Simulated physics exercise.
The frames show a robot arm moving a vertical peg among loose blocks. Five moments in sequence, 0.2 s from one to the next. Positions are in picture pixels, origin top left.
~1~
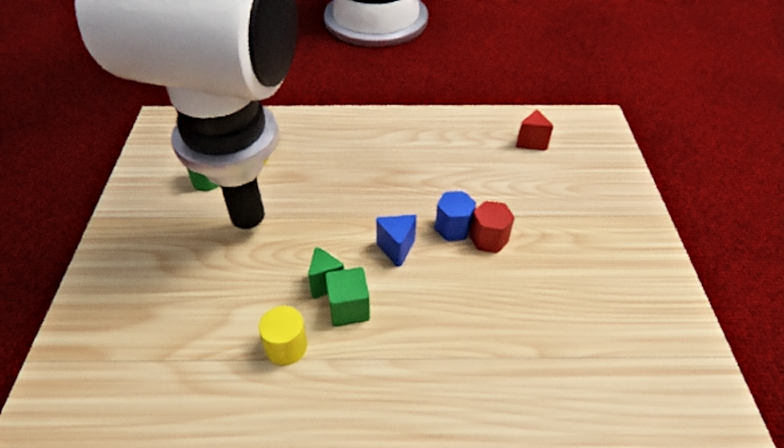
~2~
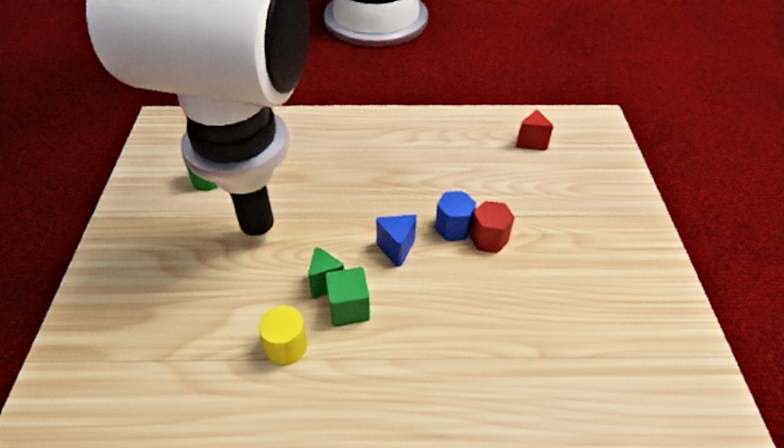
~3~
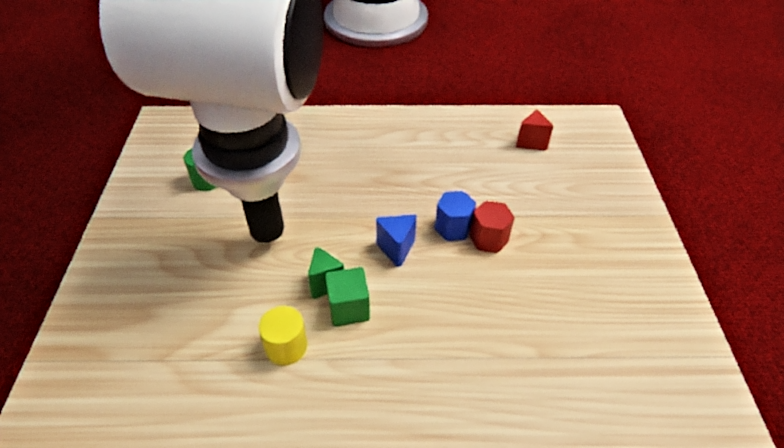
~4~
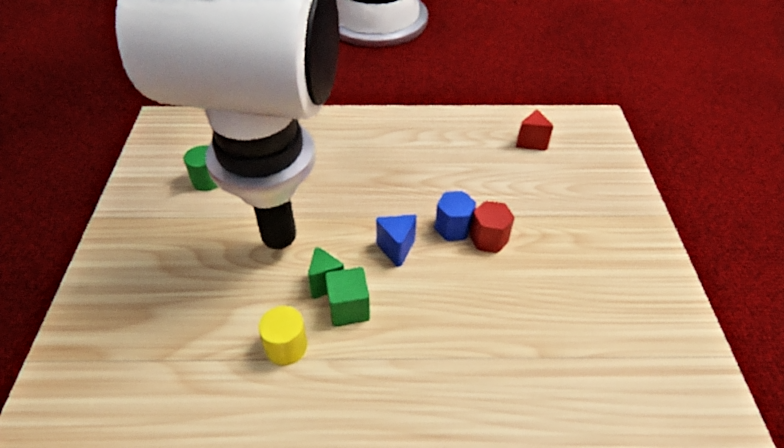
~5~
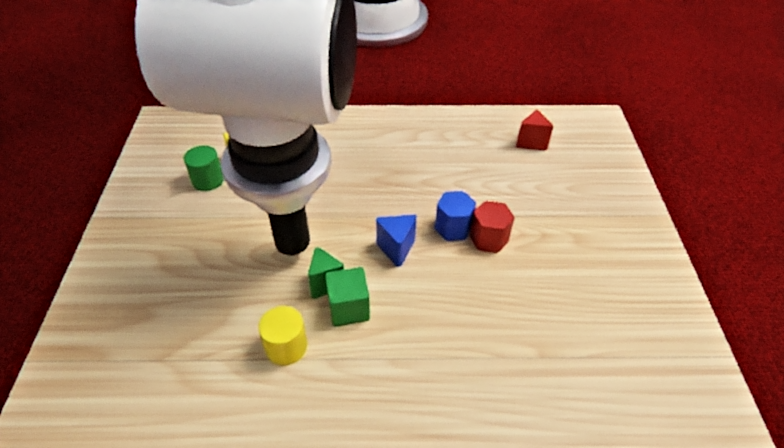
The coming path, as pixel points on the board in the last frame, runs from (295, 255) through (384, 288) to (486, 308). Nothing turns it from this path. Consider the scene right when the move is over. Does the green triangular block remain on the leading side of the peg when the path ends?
I'd say no.
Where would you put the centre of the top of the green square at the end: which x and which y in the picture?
Somewhere near (357, 313).
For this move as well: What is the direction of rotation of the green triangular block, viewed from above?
From overhead, clockwise.
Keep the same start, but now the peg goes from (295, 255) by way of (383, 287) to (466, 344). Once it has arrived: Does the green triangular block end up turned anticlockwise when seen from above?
I believe not.
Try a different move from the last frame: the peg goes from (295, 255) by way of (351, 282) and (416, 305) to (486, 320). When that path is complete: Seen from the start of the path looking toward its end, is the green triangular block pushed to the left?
Going by the path, no.
On the path given first. One third of the way, peg (354, 266); green triangular block (348, 279), turned 80° clockwise; green square (357, 313), turned 20° anticlockwise.
Two thirds of the way, peg (420, 285); green triangular block (355, 282), turned 115° clockwise; green square (357, 313), turned 20° anticlockwise.
At the end, peg (488, 297); green triangular block (355, 282), turned 115° clockwise; green square (357, 313), turned 20° anticlockwise; blue triangular block not moved.
